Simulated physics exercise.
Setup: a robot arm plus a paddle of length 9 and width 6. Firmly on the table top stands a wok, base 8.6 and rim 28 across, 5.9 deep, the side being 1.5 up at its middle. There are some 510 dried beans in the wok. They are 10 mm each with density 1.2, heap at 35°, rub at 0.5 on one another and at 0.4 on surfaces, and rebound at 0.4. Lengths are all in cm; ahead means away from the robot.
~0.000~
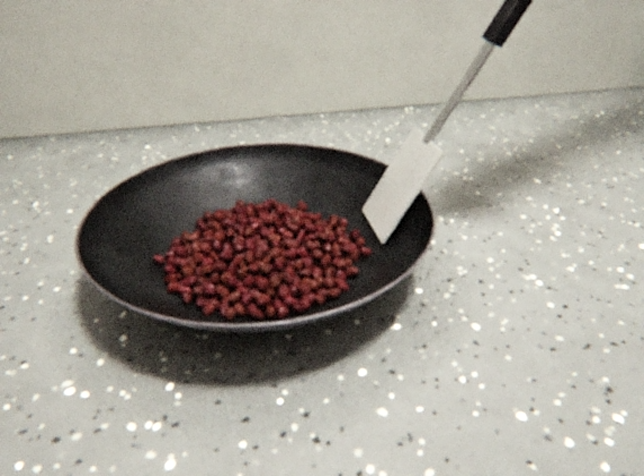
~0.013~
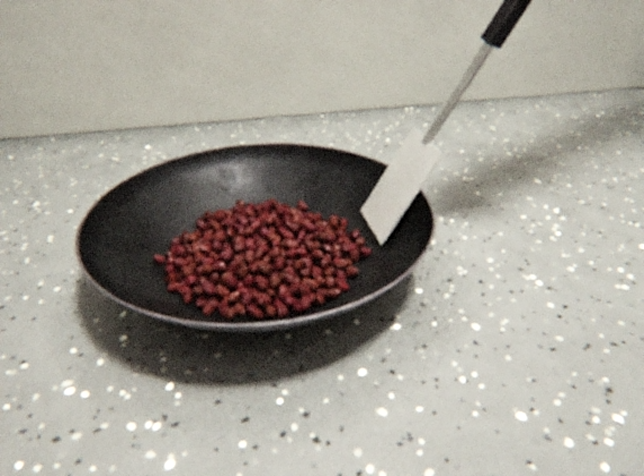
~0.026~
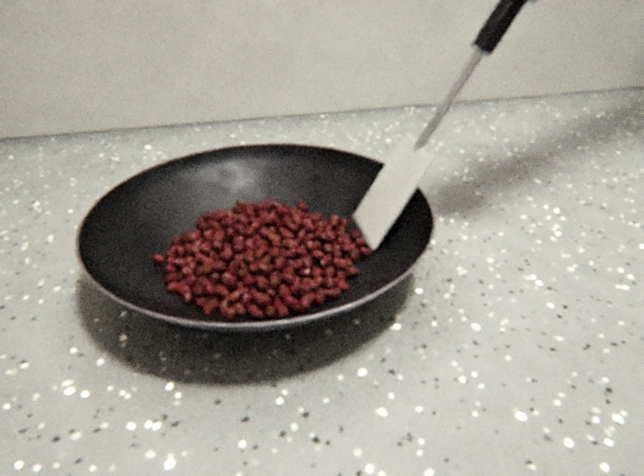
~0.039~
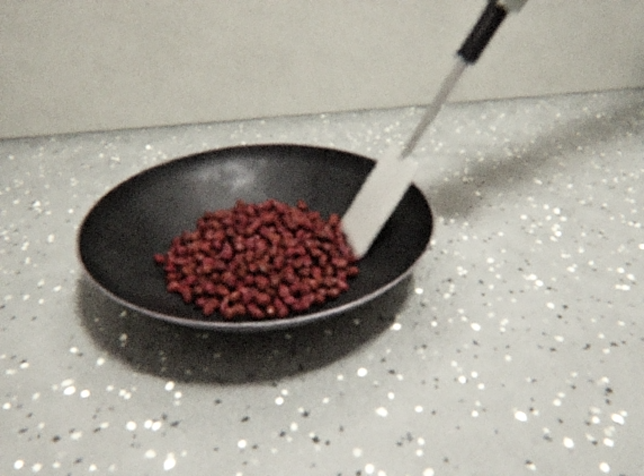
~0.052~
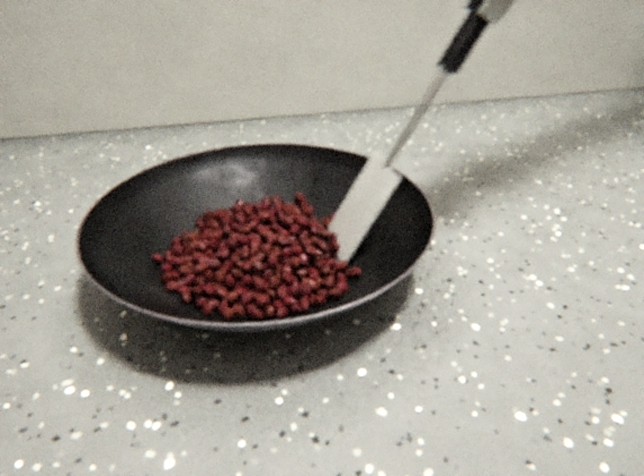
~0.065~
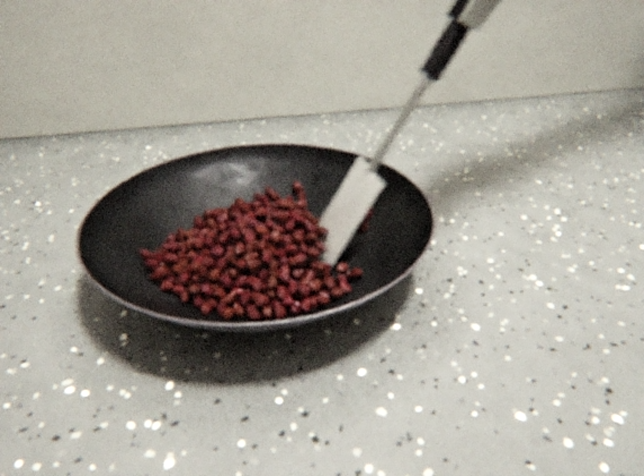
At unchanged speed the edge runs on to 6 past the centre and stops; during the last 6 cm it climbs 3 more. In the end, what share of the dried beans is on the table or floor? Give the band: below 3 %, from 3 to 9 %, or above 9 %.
Band: From 3 to 9 %.
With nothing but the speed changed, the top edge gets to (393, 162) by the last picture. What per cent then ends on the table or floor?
Near 0 in a hundred.
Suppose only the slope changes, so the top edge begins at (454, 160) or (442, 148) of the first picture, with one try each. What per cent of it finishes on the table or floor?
Close to 5 and 5 percent respectively.
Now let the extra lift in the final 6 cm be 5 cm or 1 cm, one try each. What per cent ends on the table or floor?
It comes to around 5 per cent on the first try and around 5 per cent on the second.
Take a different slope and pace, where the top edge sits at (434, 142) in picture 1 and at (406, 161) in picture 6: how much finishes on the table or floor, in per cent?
Some 0 percent ends up on the table or floor.
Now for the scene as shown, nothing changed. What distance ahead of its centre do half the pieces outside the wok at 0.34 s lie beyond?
Around 20 centimetres ahead.
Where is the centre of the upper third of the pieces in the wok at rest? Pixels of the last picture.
I'd say around pixel (159, 245).
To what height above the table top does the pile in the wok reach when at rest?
Roughly 6.0 centimetres.
After 0.10 s, sloping 60°, highest piece 7 above the table; 508 in the wok.
After 0.13 s, sloping 60°, highest piece 8 above the table; 508 in the wok.
After 0.34 s, sloping 60°, highest piece 7 above the table; 484 in the wok, 18 on the table or floor, 6 on the blade or in flight.
After 1.39 s, sloping 60°, highest piece 6 above the table; 484 in the wok, 24 on the table or floor.
At rest, 484 in the wok, 24 on the table or floor. That is 5 % on the table or floor.
